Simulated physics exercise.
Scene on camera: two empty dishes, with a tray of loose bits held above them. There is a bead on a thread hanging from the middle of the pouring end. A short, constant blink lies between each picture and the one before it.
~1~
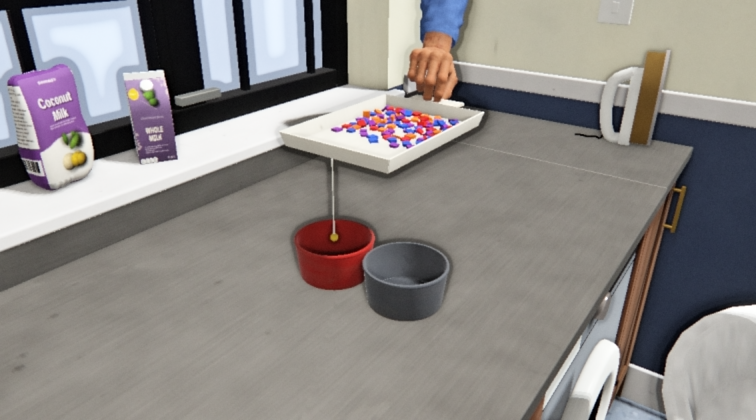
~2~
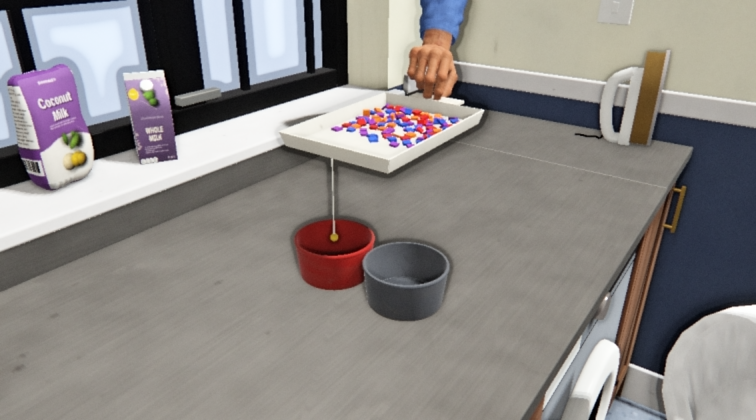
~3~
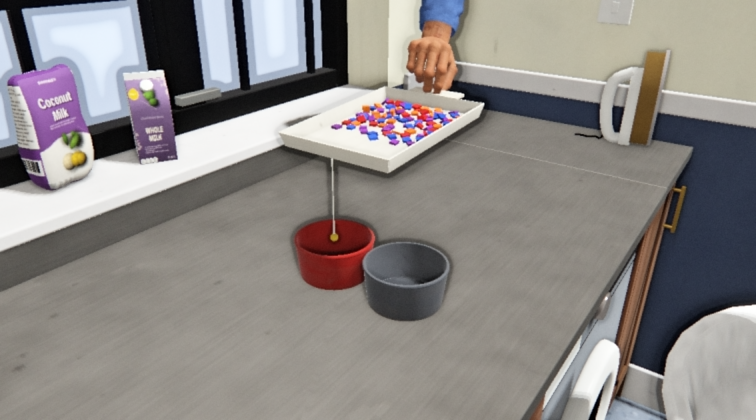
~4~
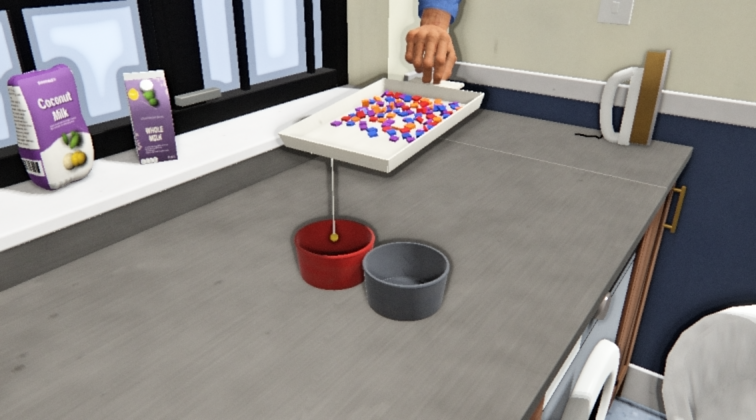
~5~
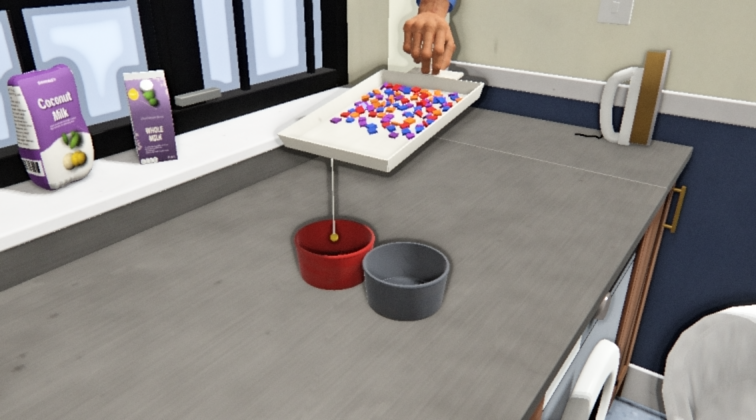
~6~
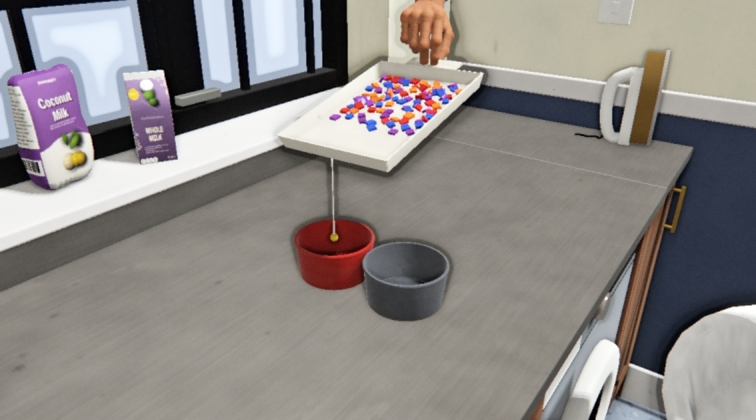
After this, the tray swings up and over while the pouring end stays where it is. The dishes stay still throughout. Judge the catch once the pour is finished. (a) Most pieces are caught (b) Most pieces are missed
The answer is b.
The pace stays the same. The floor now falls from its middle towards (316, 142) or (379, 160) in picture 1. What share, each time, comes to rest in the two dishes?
That comes to 30 per cent the first time and 70 per cent the second.
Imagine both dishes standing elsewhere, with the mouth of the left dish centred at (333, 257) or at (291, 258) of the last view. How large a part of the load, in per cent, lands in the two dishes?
Roughly 40% the first time and 90% the second time.
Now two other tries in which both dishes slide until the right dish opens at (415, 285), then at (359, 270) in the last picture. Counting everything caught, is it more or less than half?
The first try: Less than half. The second: Above a half.
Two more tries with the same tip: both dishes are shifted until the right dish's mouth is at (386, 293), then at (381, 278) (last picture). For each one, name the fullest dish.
In the first try it's the leftmost dish, and in the second it's the leftmost dish.
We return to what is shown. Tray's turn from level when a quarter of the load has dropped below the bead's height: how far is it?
It's turned some 110 degrees by then.
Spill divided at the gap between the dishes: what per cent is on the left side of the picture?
About 100 %.
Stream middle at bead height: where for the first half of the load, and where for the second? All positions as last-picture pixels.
It goes through near (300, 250) first, then near (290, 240).
Soon, tray tipped steeply; nearly all on the tray; a small part in the air.
A while on, tray tipped past a quarter turn; most on the tray; a small part outside both.
Towards the end, tray tipped past a quarter turn; a stray few in the left dish; nearly all outside both.
Finally, tray tipped past a quarter turn; none in the right dish; a stray few in the left dish; nearly all outside both.
